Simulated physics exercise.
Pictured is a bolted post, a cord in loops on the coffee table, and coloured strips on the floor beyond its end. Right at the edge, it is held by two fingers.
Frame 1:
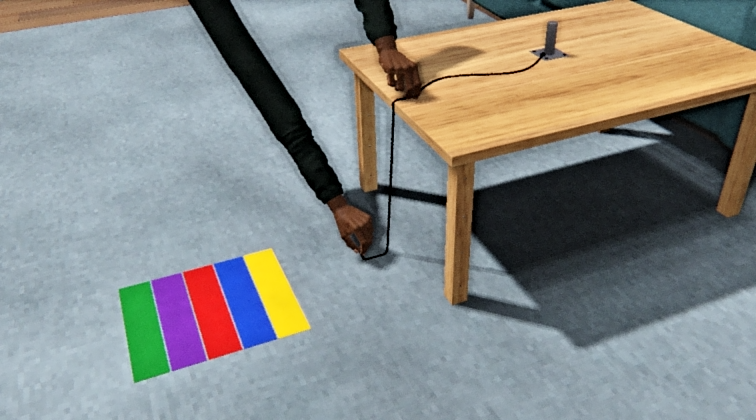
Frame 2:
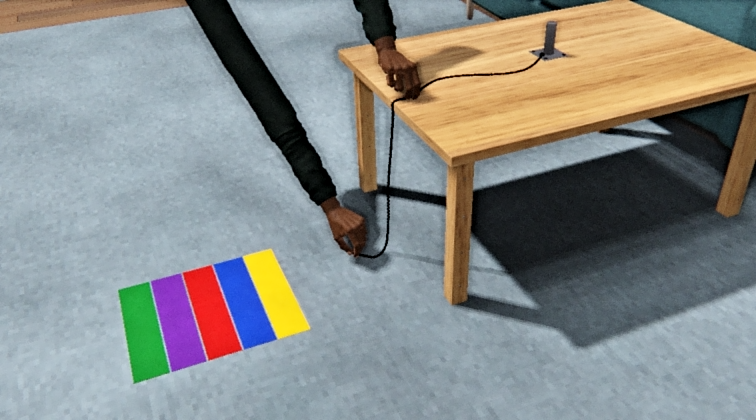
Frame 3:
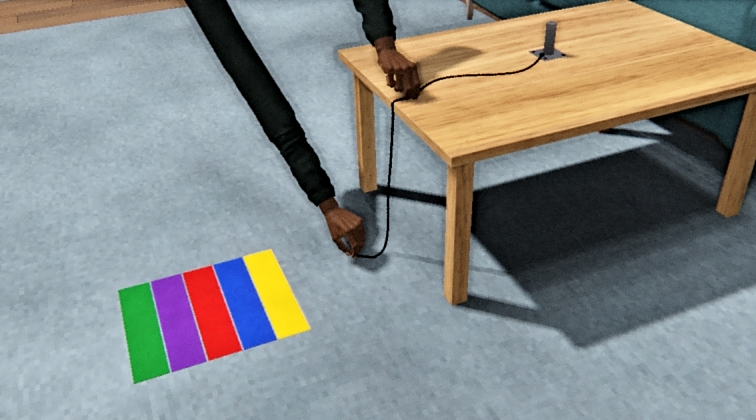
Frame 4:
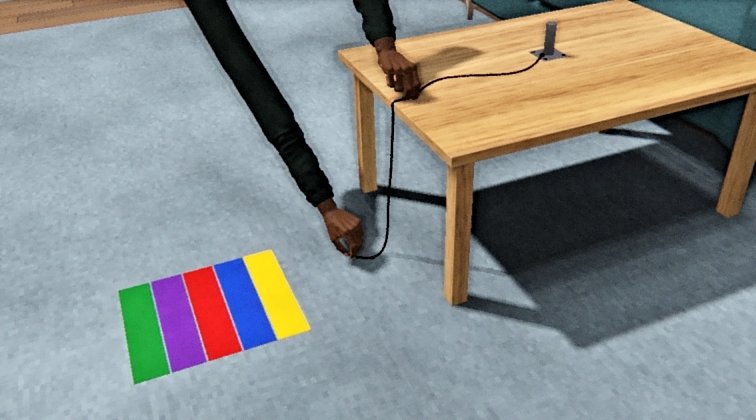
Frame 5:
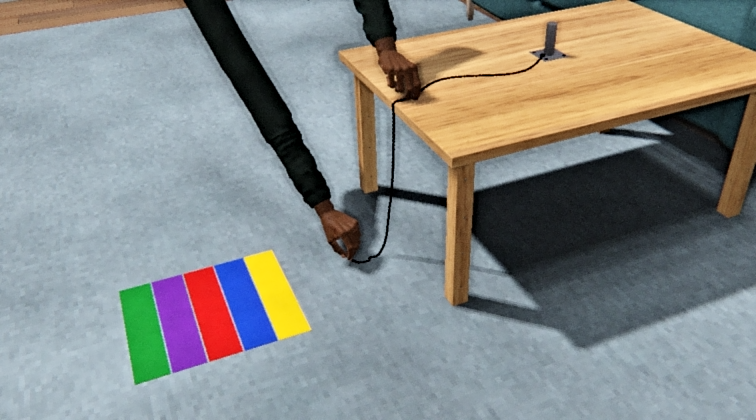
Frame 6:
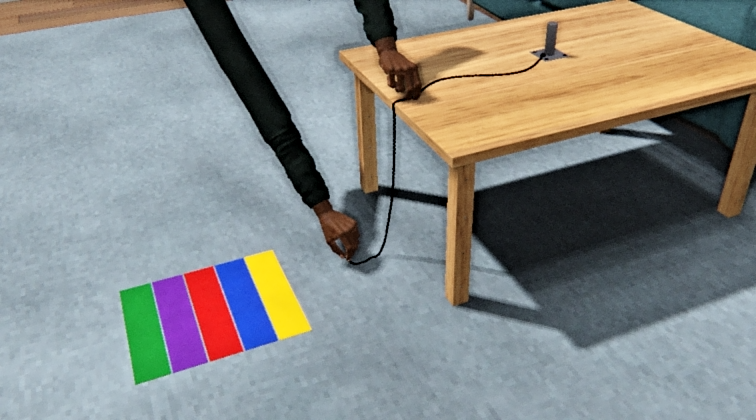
On a coffee table's edge, two fingers hold a black cord while another hand below draws its end slightly left toward coloured strips.
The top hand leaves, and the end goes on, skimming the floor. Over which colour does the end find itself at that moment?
I would say over blue.
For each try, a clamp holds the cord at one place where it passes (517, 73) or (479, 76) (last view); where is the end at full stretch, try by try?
Estimated pixels: (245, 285), then (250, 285).
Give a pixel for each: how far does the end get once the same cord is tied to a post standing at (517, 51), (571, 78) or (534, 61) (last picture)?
Taking the tries in turn, you get (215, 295), (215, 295) and (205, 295).
Soon after, end near (293, 272); short of the strips.
Then, end near (259, 281); over yellow.
At full stretch, end near (238, 287); over blue. It gets as far as the blue strip.
